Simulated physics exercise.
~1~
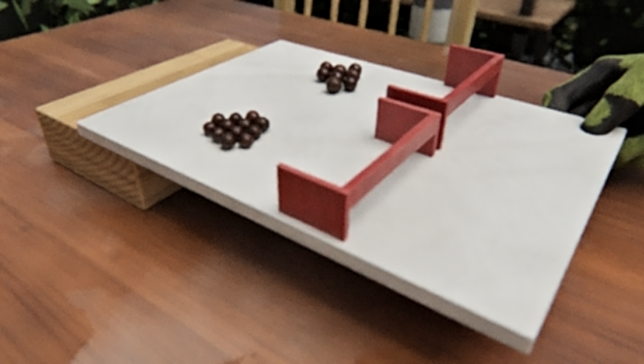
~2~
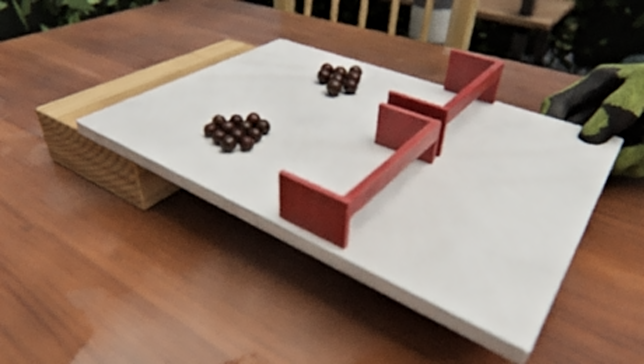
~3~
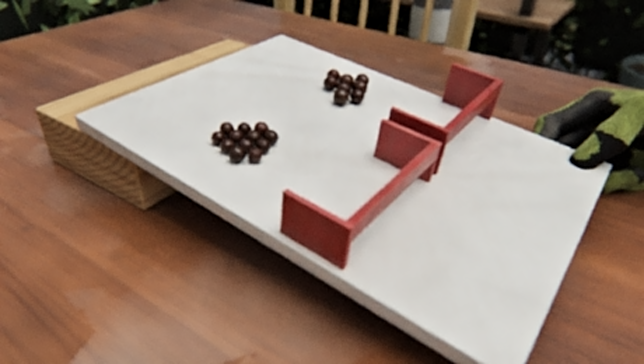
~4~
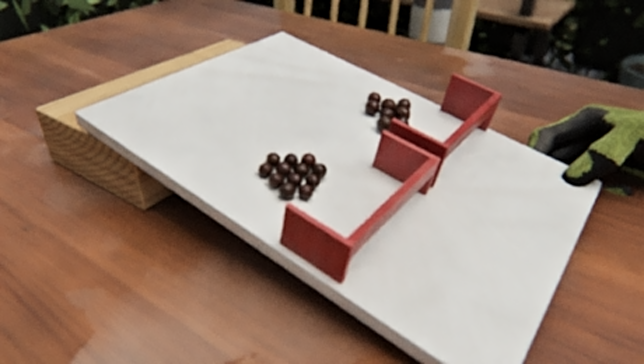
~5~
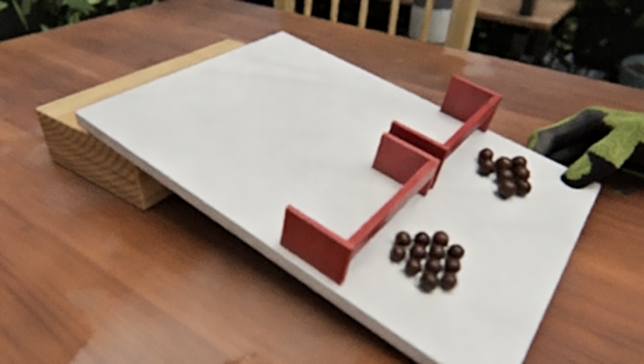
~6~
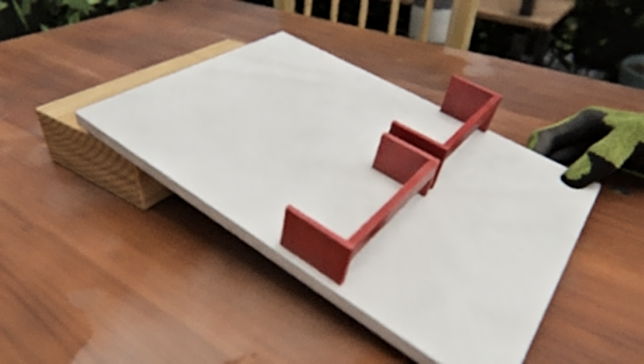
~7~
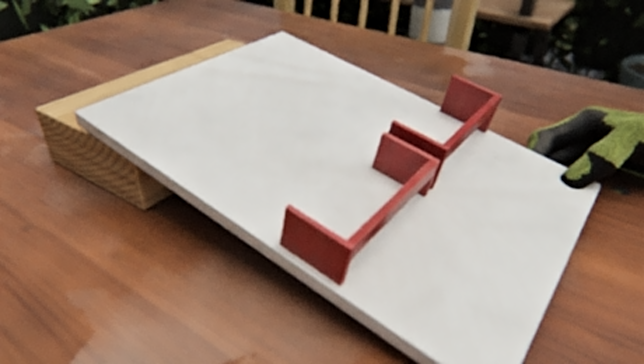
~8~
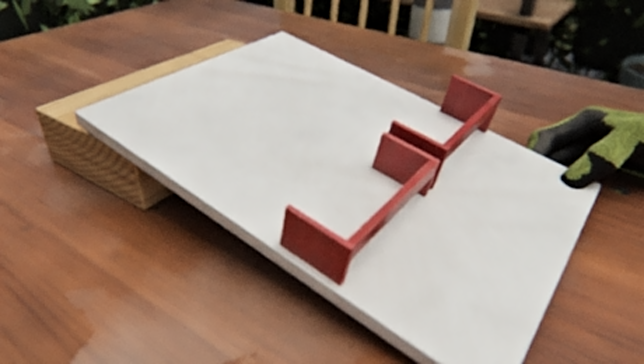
Two batches of small dark balls roll down the tilting white board, pass the red bars, and leave view.
